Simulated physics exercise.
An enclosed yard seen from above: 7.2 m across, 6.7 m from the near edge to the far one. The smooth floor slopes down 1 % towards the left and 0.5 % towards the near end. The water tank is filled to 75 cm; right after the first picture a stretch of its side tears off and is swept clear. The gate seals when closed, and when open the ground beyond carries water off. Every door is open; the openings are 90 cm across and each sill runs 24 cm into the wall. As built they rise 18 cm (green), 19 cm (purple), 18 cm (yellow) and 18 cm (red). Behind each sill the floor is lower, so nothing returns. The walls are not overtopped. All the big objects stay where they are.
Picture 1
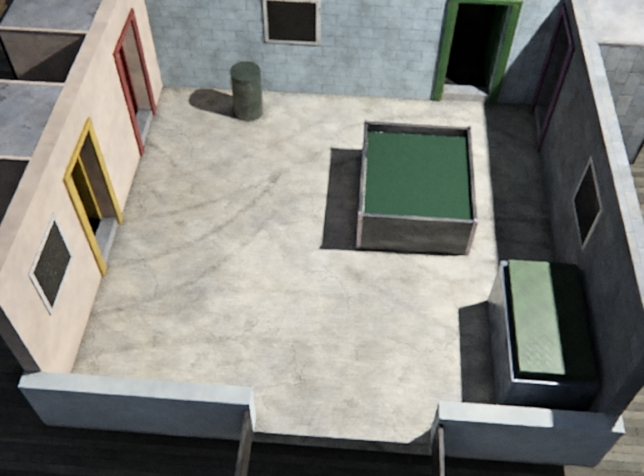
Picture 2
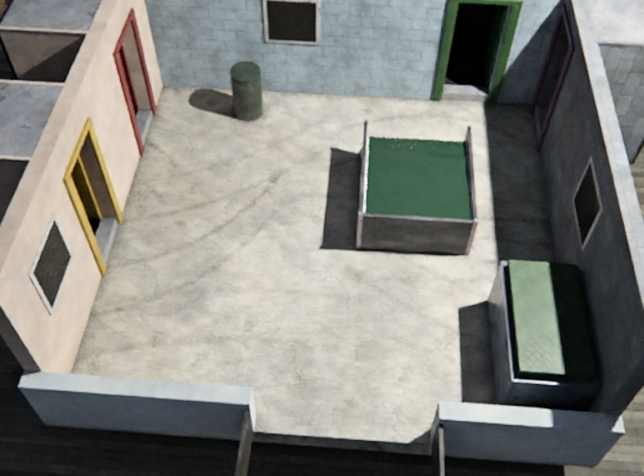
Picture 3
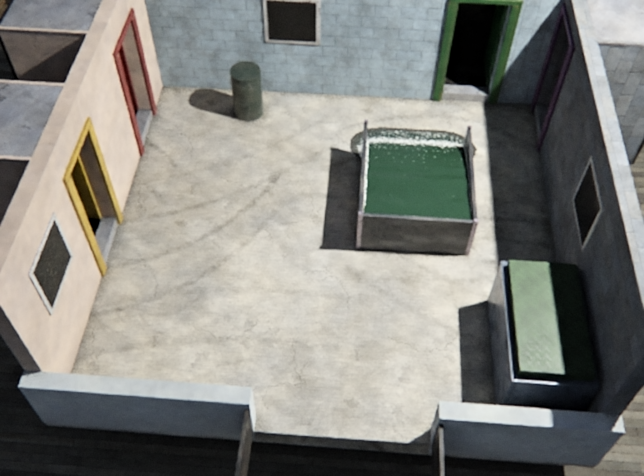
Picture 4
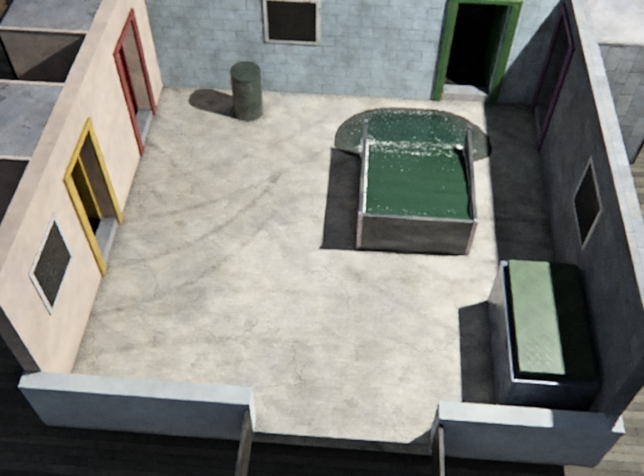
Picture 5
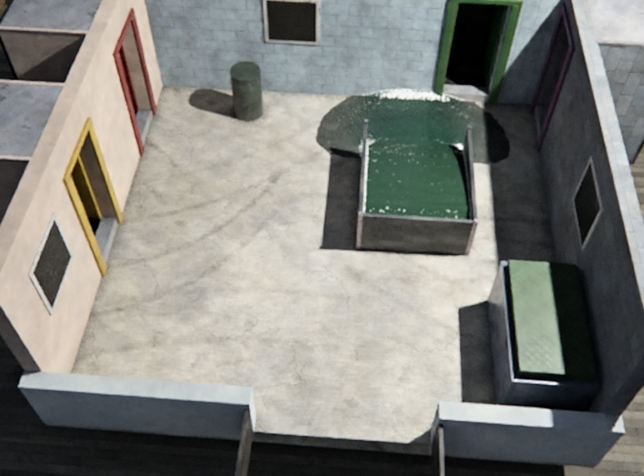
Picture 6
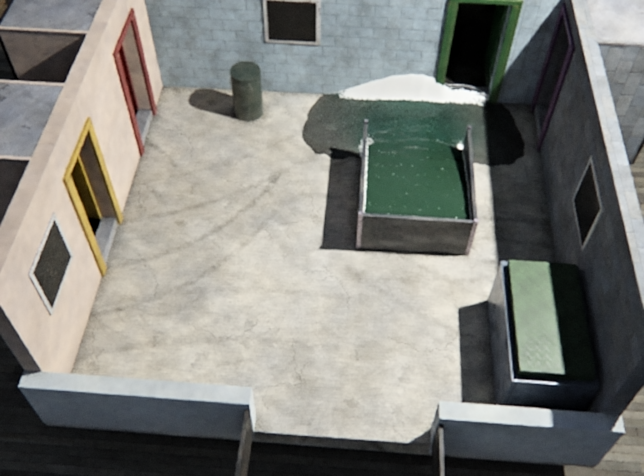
In an enclosed yard, green water pouring from the far side of an open tank, spreading across pale floor to the green doorway.
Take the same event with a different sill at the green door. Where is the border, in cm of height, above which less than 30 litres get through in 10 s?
Some 29 cm above the ground.
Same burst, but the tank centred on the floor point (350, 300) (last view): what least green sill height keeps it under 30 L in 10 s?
Some 13.5 cm.
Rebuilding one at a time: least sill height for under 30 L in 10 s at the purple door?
Roughly 26 cm at purple.
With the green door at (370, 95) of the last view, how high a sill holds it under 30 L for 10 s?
About 34 cm.
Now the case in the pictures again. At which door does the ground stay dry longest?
Last comes the yellow one.
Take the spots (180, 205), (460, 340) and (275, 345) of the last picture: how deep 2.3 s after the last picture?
Roughly 2, 0 and 0 cm, in turn.
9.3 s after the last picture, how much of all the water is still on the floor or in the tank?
Roughly 84 in a hundred.
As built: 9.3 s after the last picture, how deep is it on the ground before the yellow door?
About 6.0 cm.
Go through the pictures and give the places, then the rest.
In the first picture, still water, 75 cm deep, in the water tank at (417, 172); the green door at (473, 59) is dry.
In the second picture, water pours out on the far side and has run 0.2 m, to a hidden place; about 6 cm deep outside, 75 cm at the back.
In the third picture, the front is at a hidden place, 0.7 m from the gap on the far side; 1.3 m2 of floor is wet, 75 cm left at the back.
In the fourth picture, the front is at (383, 111), 1.3 m from the gap on the far side; 2.8 m2 of floor is wet, 72 cm left at the back.
In the fifth picture, the gap is on the far side, the front 1.6 m out at (467, 102); the back of the water tank holds 65 cm.
In the sixth picture, water pours out on the far side and has run 1.8 m, to (462, 88); about 9 cm deep outside, 64 cm at the back; water is at the green door at (473, 59).
Then, 0.7 s after the last picture water covers 15 % of the floor, deepest (48 cm) near (411, 106); 35 cm at the green door, 38 litres in over its 18 cm sill.
Then, 2.3 s after the last picture water covers 45 % of the floor, deepest (30 cm) near (525, 111); 21 cm at the green door, 123 litres in over its 18 cm sill.
Then, 9.3 s after the last picture water covers 90 % of the floor, deepest (14 cm) near (94, 303); 2 cm at the green door, 127 litres in over its 18 cm sill.
At the green door as built, the water peaked near 35 cm, 0.9 s after the last picture.
With a sill of 26.5 cm, 46 litres would have come in within the 10 s; with 36 cm, 5 litres. So under 30 litres takes about 29 cm.
